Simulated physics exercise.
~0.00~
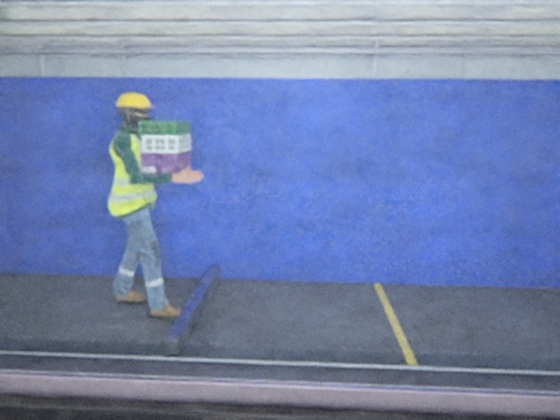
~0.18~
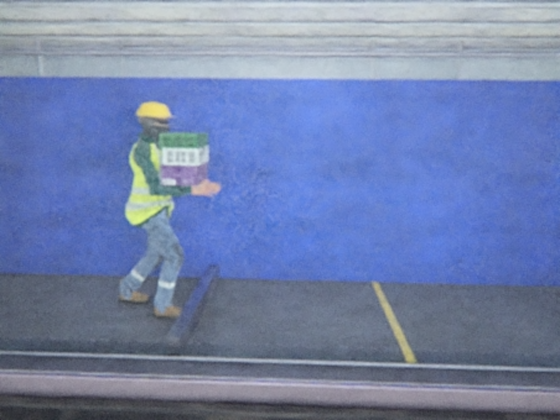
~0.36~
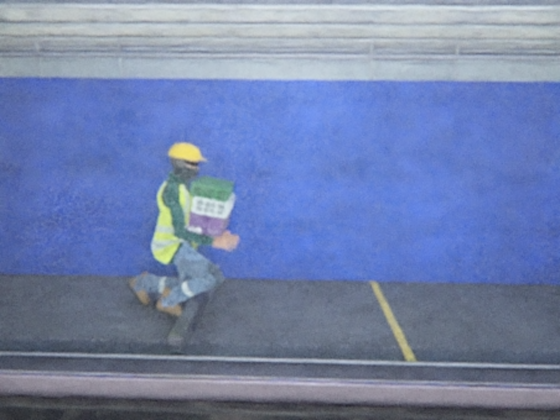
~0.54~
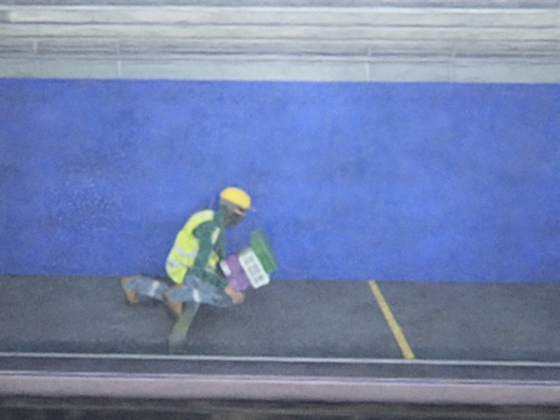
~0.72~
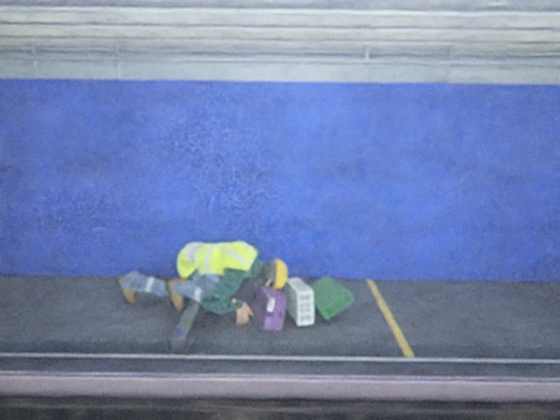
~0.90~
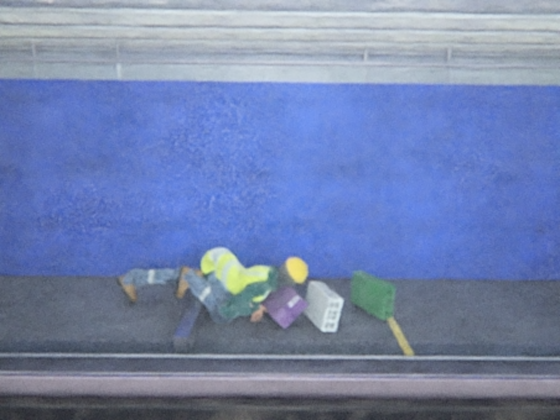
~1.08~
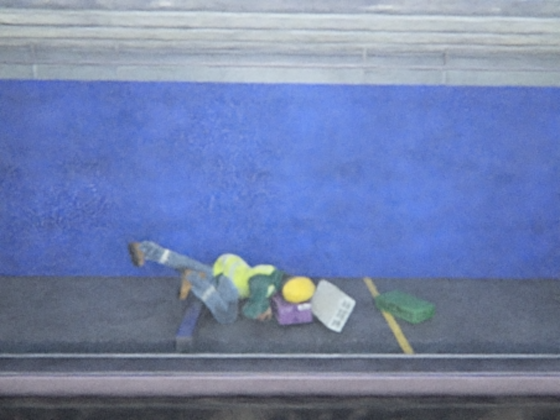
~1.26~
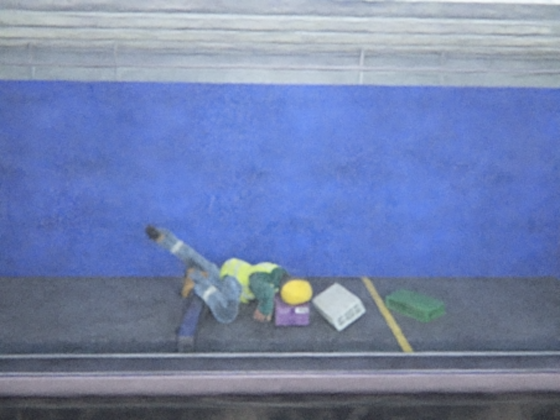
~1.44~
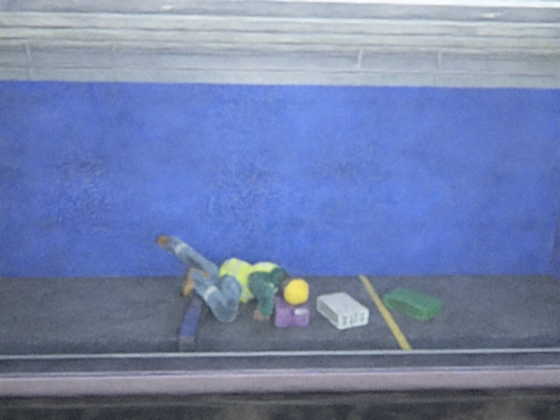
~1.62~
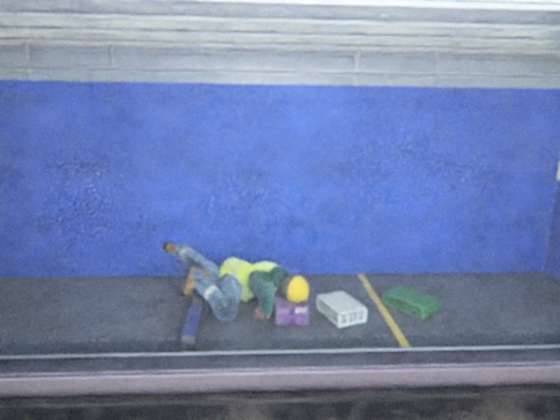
A courier in a yellow helmet and bright vest walks right along a grey floor before a blue wall, seen side-on, hugging a stack of green, white and purple boxes. At a low dark blue rail the courier's legs buckle, and the body drops and pitches forward over it. The stack tips and comes apart as the courier lands face down, one leg swinging up behind. The boxes spread out to the right, the green crate tumbling farthest. It rests past the yellow line, while the white crate, the purple carton and the courier's head stay short of it.
